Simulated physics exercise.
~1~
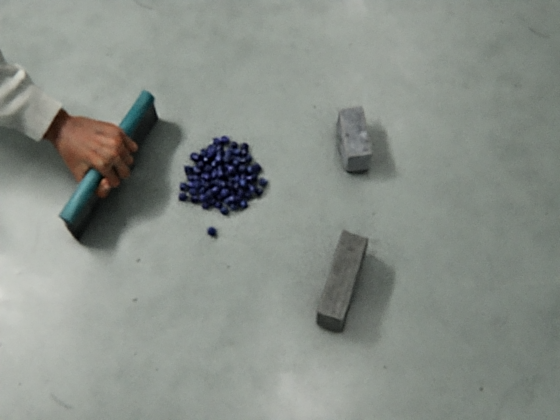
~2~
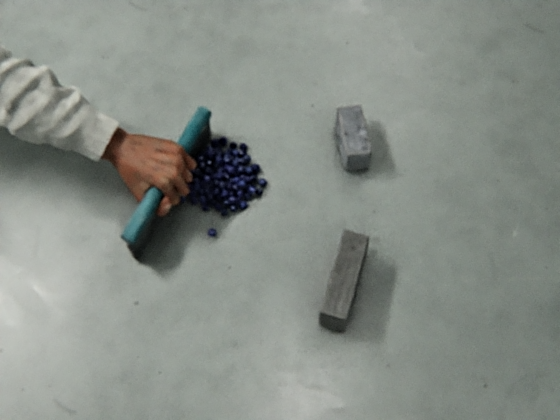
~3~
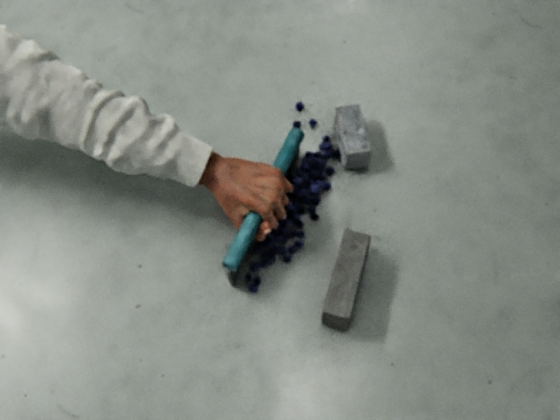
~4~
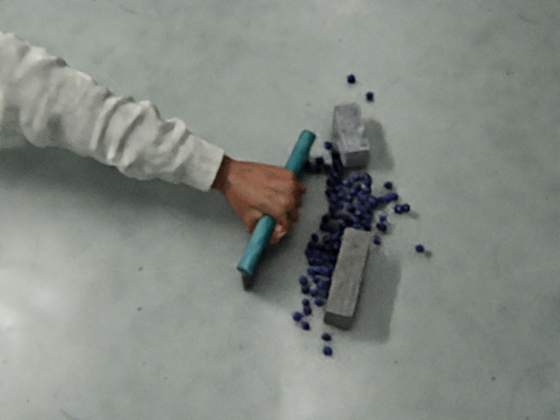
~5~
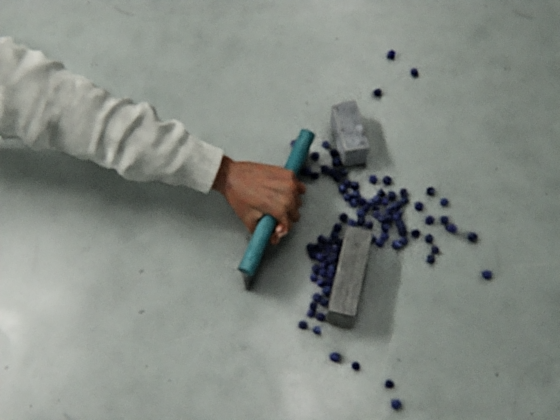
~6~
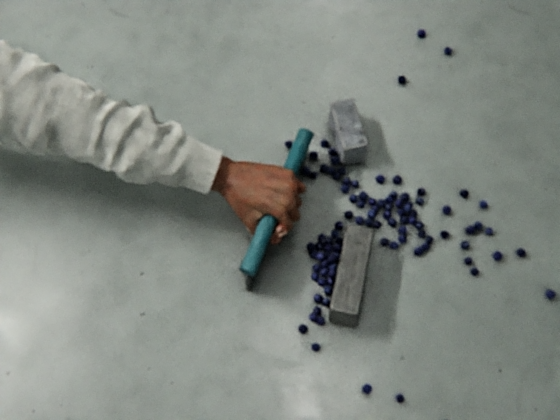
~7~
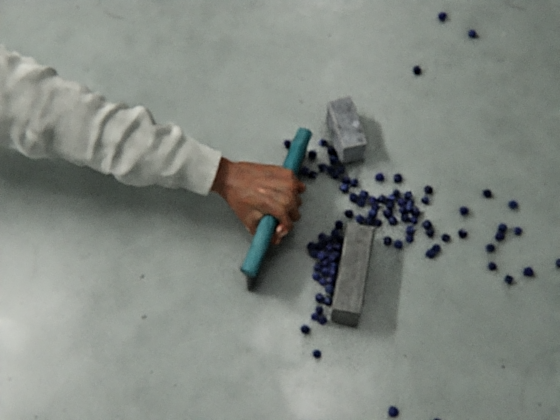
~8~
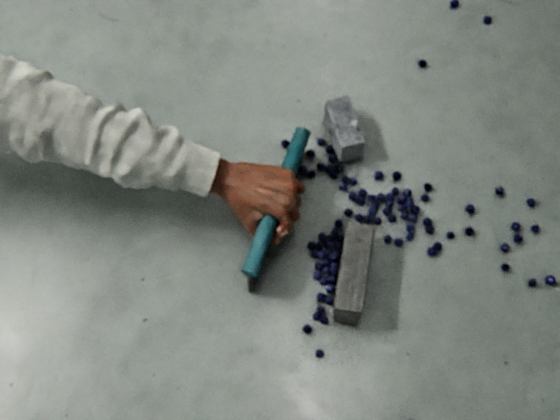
A hand pushed a teal scraper to the right into a pile of dark blue berries, driving them against two grey blocks, then stopped; about half went into or through the gap, a few rounded the ends, and many stayed behind the blocks.
